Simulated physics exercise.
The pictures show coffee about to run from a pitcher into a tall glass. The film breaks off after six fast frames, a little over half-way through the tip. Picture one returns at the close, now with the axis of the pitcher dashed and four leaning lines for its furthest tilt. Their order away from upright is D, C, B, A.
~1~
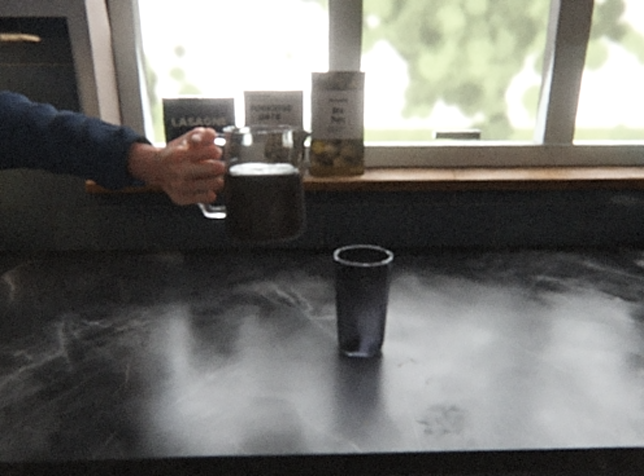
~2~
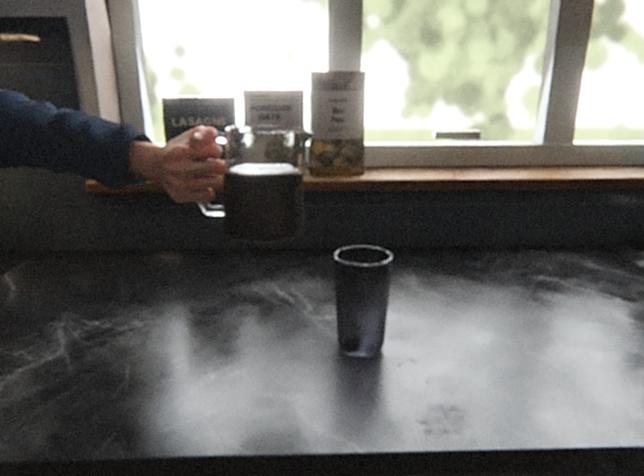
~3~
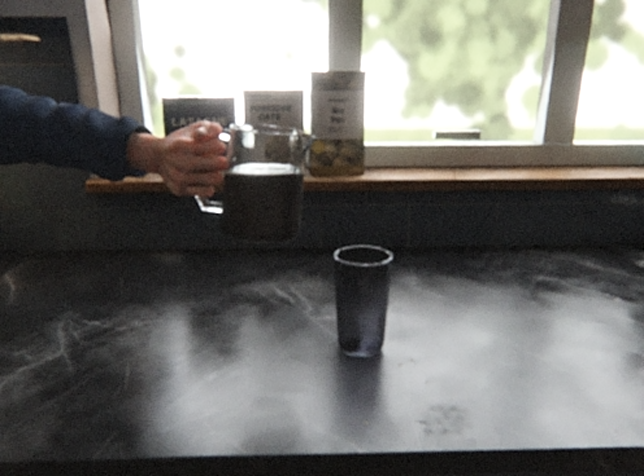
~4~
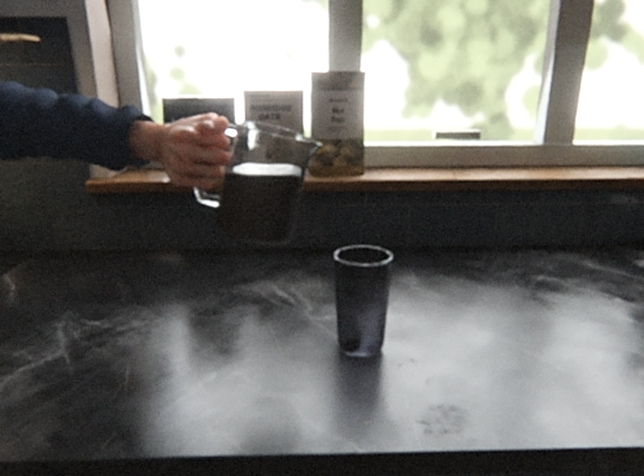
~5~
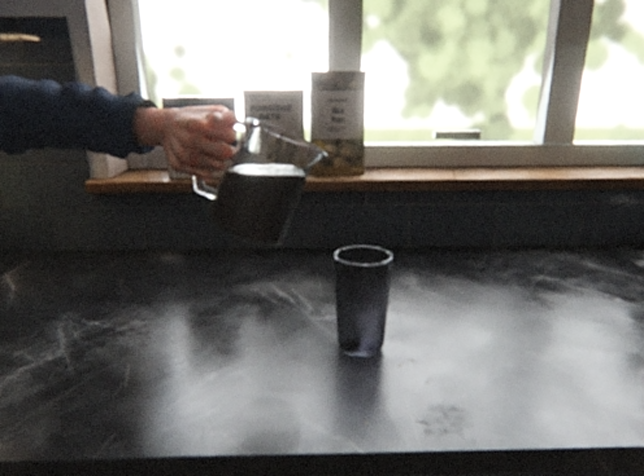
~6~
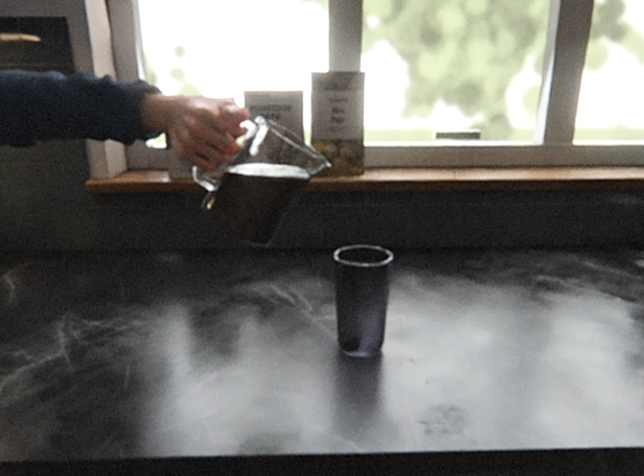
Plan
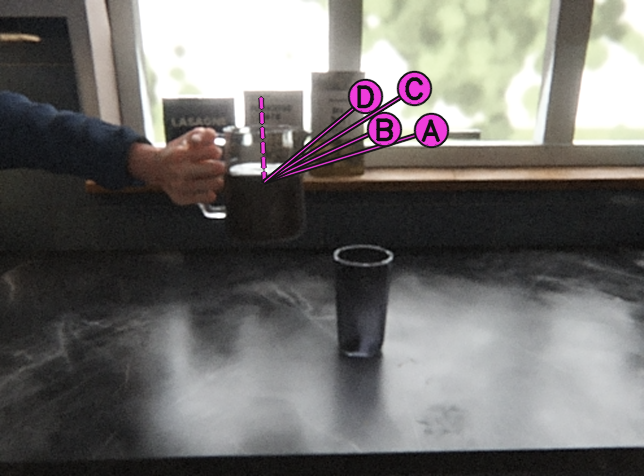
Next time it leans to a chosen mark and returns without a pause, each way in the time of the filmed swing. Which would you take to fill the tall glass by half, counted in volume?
Go for A.
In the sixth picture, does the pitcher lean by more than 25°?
Yes, it does.
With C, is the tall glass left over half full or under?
Under.
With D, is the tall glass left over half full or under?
Under half.
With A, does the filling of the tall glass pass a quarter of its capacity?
Yes, clearly.
On the marked copy, A at (415, 135); B at (368, 134); C at (400, 97); D at (353, 108).
With A, the tall glass ends with about 52 % of what it can hold.
With B, the tall glass ends with about 34 % of what it can hold.
With C, the tall glass ends with about 17 % of what it can hold.
With D, the tall glass ends with about 7 % of what it can hold.
